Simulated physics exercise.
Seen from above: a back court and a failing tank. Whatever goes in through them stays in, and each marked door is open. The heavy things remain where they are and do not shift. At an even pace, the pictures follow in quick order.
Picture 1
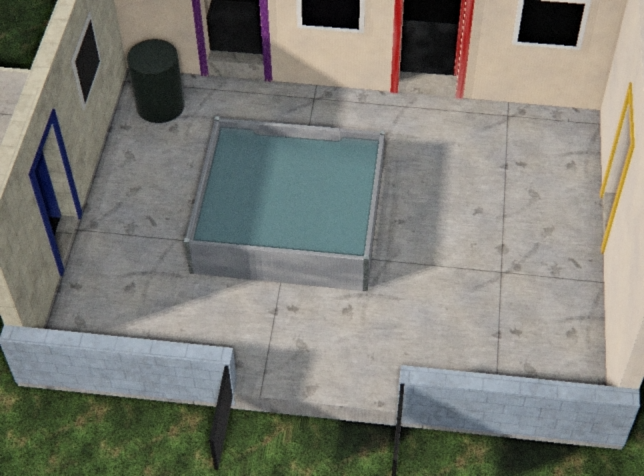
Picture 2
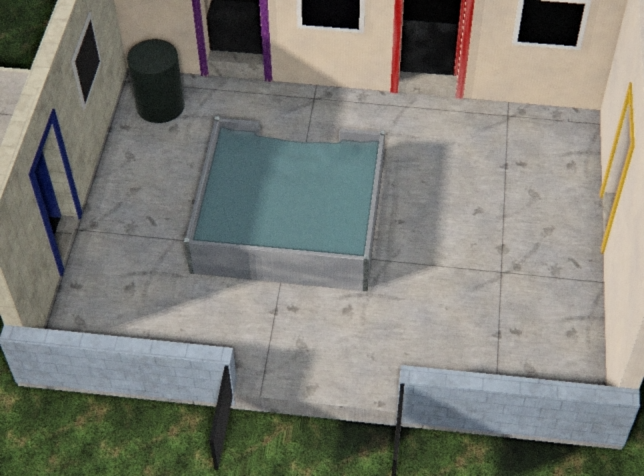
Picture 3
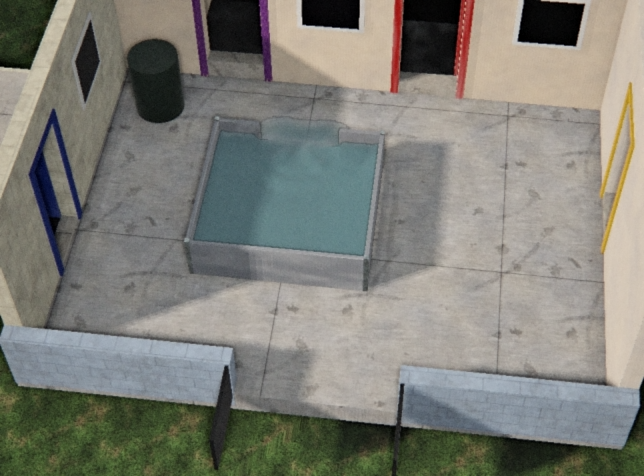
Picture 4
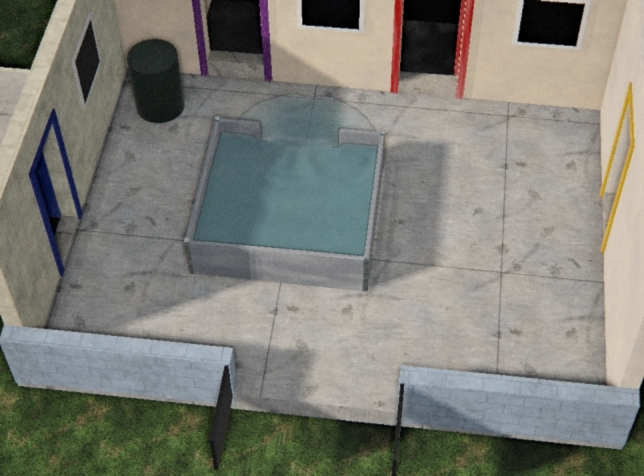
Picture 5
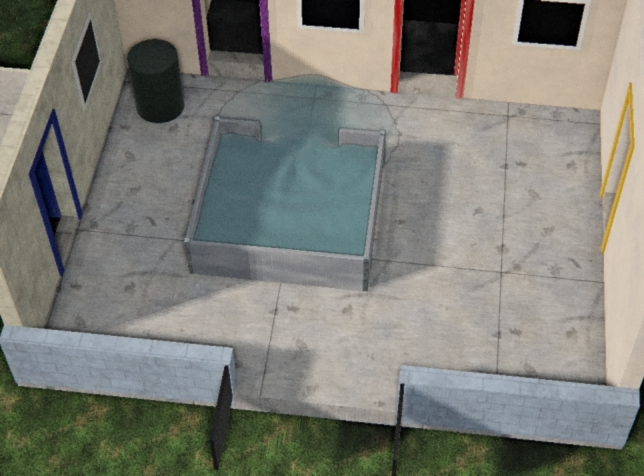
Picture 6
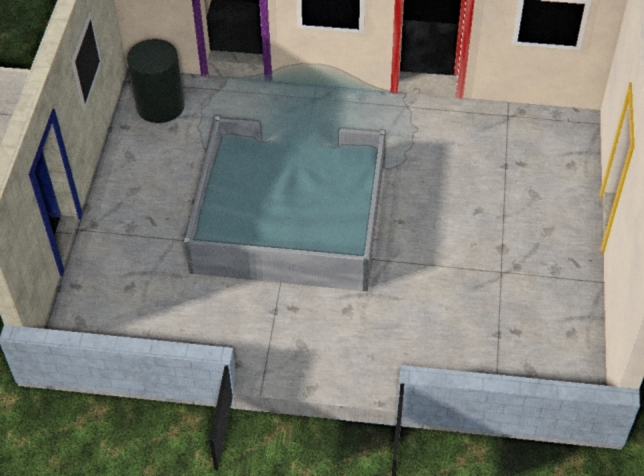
Water poured out through a gap in the far side of an open tank in a paved courtyard, spreading in a widening fan across the ground toward the back wall with the purple and red doorways.
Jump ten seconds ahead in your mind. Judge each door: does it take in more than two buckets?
Red door: Inside the limit; blue door: Inside the limit; yellow door: Inside the limit; purple door: Inside the limit.
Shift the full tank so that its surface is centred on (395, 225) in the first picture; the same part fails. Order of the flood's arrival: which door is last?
The blue-painted one.
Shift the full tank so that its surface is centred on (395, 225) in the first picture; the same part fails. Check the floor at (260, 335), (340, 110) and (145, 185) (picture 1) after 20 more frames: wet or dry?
As listed: Untouched, reached, reached.
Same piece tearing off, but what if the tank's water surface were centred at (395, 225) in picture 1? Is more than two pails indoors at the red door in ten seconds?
As far as I can tell, the red door gets swamped.
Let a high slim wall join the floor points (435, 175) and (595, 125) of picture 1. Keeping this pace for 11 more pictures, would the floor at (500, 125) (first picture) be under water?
Soaked.
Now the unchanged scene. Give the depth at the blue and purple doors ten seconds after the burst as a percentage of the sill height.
Roughly 140 and 30 %.
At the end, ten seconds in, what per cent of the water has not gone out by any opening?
Estimate: Near 94 %.
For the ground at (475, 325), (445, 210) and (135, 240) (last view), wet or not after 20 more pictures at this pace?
Result, in the order given: Not wetted / wetted / wetted.
A moment on, water covers 15 % of the floor; the red door wet at the sill, nothing in, the blue door not reached, the yellow door not reached, the purple door wet at the sill, nothing in.
Next, water covers 30 % of the floor; the red door wet at the sill, nothing in, the blue door not reached, the yellow door not reached, the purple door wet at the sill, nothing in.
Then, water covers 55 % of the floor; the red door wet at the sill, nothing in, the blue door wet at the sill, nothing in, the yellow door wet at the sill, nothing in, the purple door wet at the sill, nothing in.
Later, water covers 85 % of the floor; the red door wet at the sill, nothing in, the blue door wet at the sill, nothing in, the yellow door wet at the sill, nothing in, the purple door wet at the sill, nothing in.
In the end, water covers 95 % of the floor; the red door wet at the sill, nothing in, the blue door under two buckets in, the yellow door wet at the sill, nothing in, the purple door wet at the sill, nothing in.
